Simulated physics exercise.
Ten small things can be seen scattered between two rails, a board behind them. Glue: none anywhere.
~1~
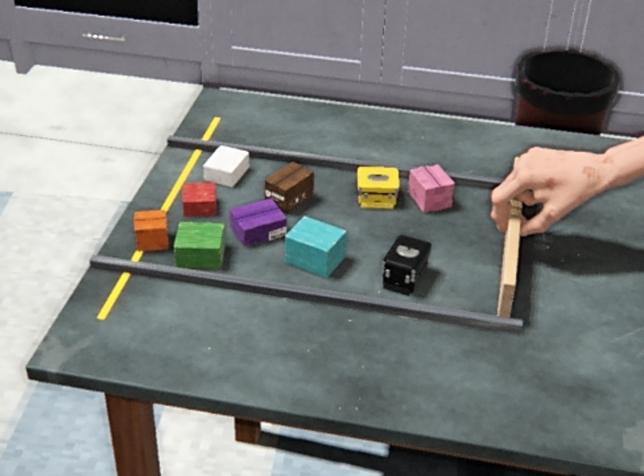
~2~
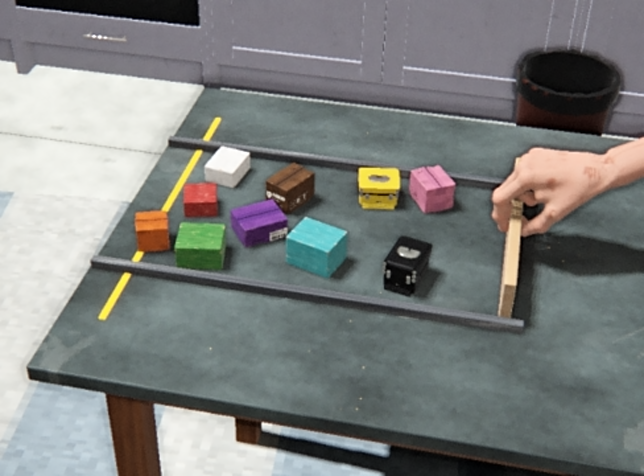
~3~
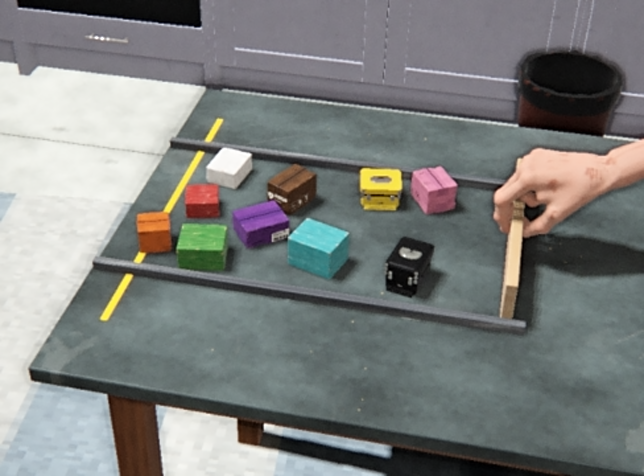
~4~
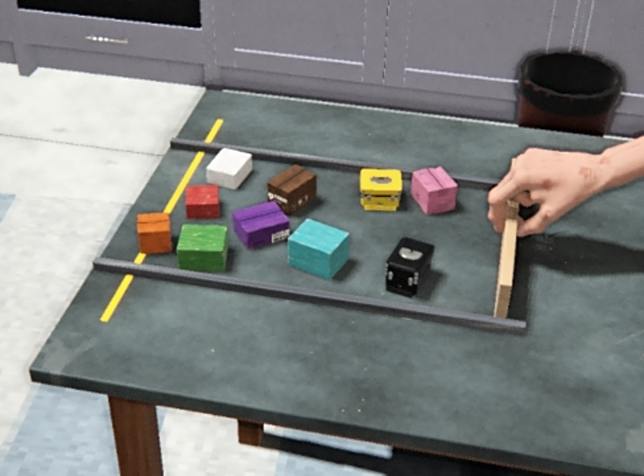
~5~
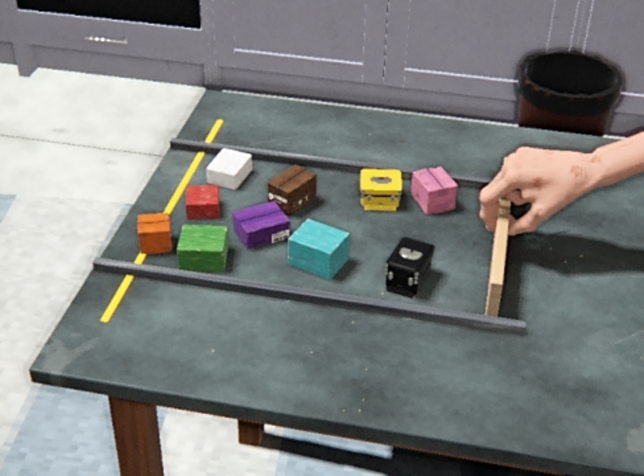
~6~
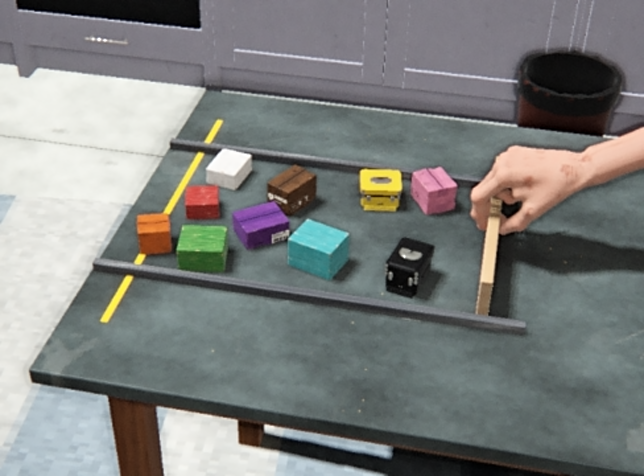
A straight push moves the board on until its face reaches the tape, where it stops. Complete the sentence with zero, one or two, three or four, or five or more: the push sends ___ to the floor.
The push sends five or more to the floor.
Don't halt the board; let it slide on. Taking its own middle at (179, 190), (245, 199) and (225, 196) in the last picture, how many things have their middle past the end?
The counts are 6, 1 and 2, in that order.
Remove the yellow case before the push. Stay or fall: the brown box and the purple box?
Well, the brown box is still there while the purple box is still there.
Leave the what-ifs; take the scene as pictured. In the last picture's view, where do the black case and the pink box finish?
The black case at (133, 229), the pink box at (179, 153).
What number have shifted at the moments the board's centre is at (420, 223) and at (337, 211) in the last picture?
The count is 3 at the first point and 6 at the second.
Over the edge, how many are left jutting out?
That comes to 2 of them.
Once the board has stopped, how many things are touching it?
The count in contact is 4.
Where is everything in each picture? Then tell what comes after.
The first picture shows orange box (151, 231); red block (200, 200); white block (227, 166); board (512, 234); tape (167, 204).
The second picture shows red block (201, 200); brown box (290, 189).
The third picture shows white block (229, 168); black case (409, 267).
The fourth picture shows orange box (155, 233); green block (203, 248).
The fifth picture shows red block (203, 202); purple box (261, 225).
The sixth picture shows orange box (154, 234); red block (202, 202); white block (229, 169); board (492, 232); tape (170, 207).
Soon after, none off yet; orange box at rest near (154, 234); red block at rest near (202, 202); white block at rest near (229, 169).
Then, none off yet; orange box moved about its own width near (113, 229); red block at rest near (202, 202); white block moved about its own width near (200, 166).
At rest, the number that fall off is five or more; fallen, yellow case, turquoise block, green block, white block, red block and orange box.
